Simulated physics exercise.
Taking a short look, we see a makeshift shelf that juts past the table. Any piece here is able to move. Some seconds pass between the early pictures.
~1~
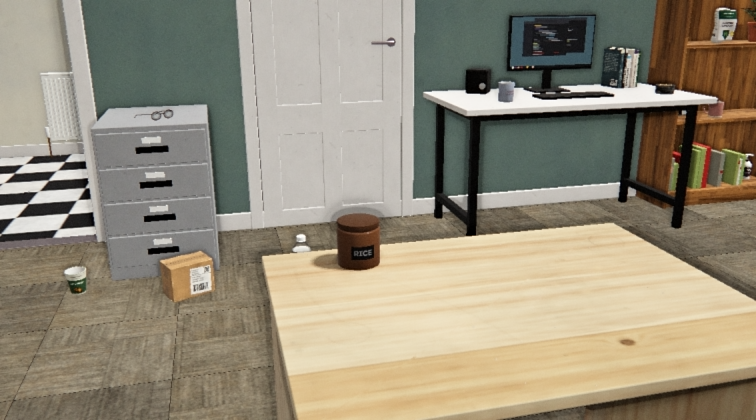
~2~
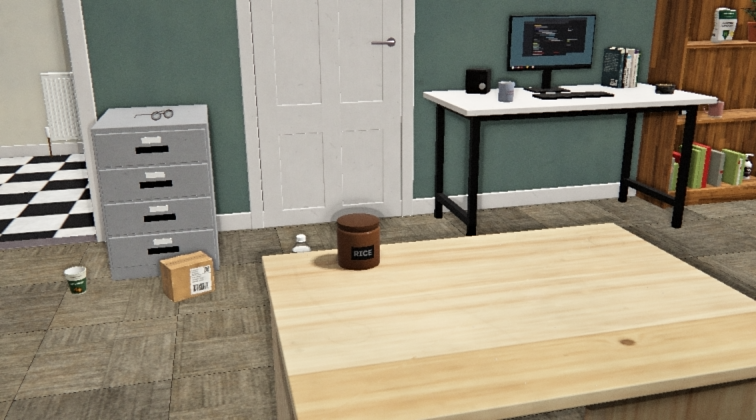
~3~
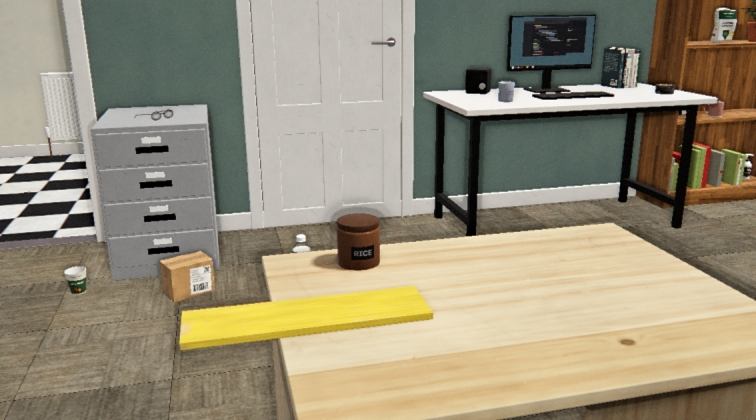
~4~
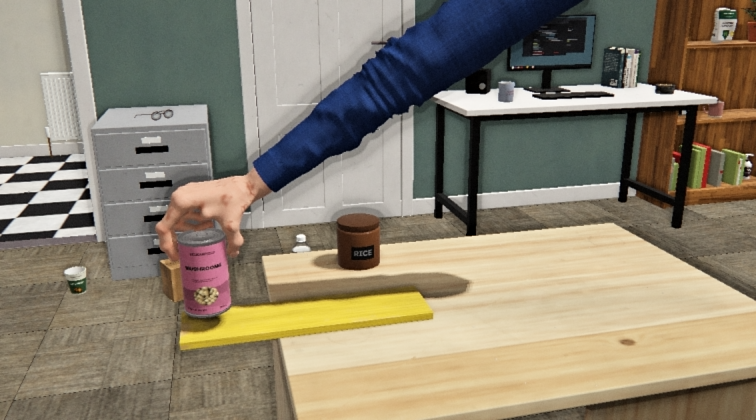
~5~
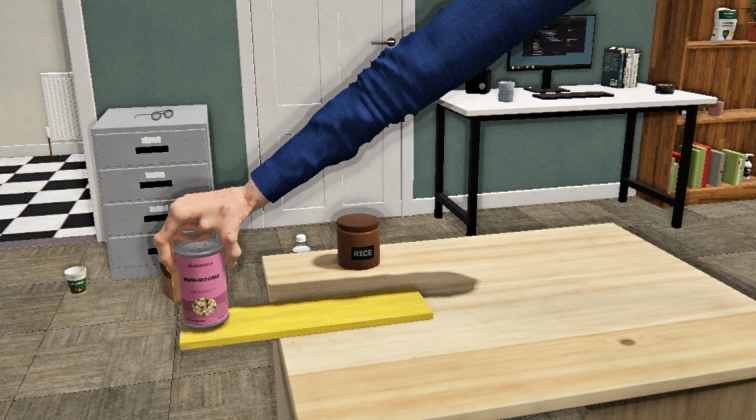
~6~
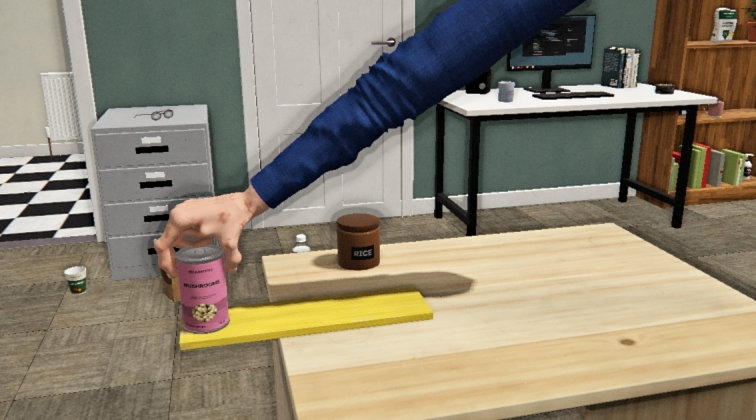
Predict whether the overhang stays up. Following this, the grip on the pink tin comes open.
Drops.
Then, 0.50 s later than the last frame, pink tin now down on the floor or falling; yellow board on its side.
Then, 0.60 s later than the last frame, yellow board now down on the floor or falling.
Then, 0.80 s later than the last frame, things are still on the move.
When it is over, down on the floor or falling, yellow board and pink tin; brown jar as before. The board comes down.
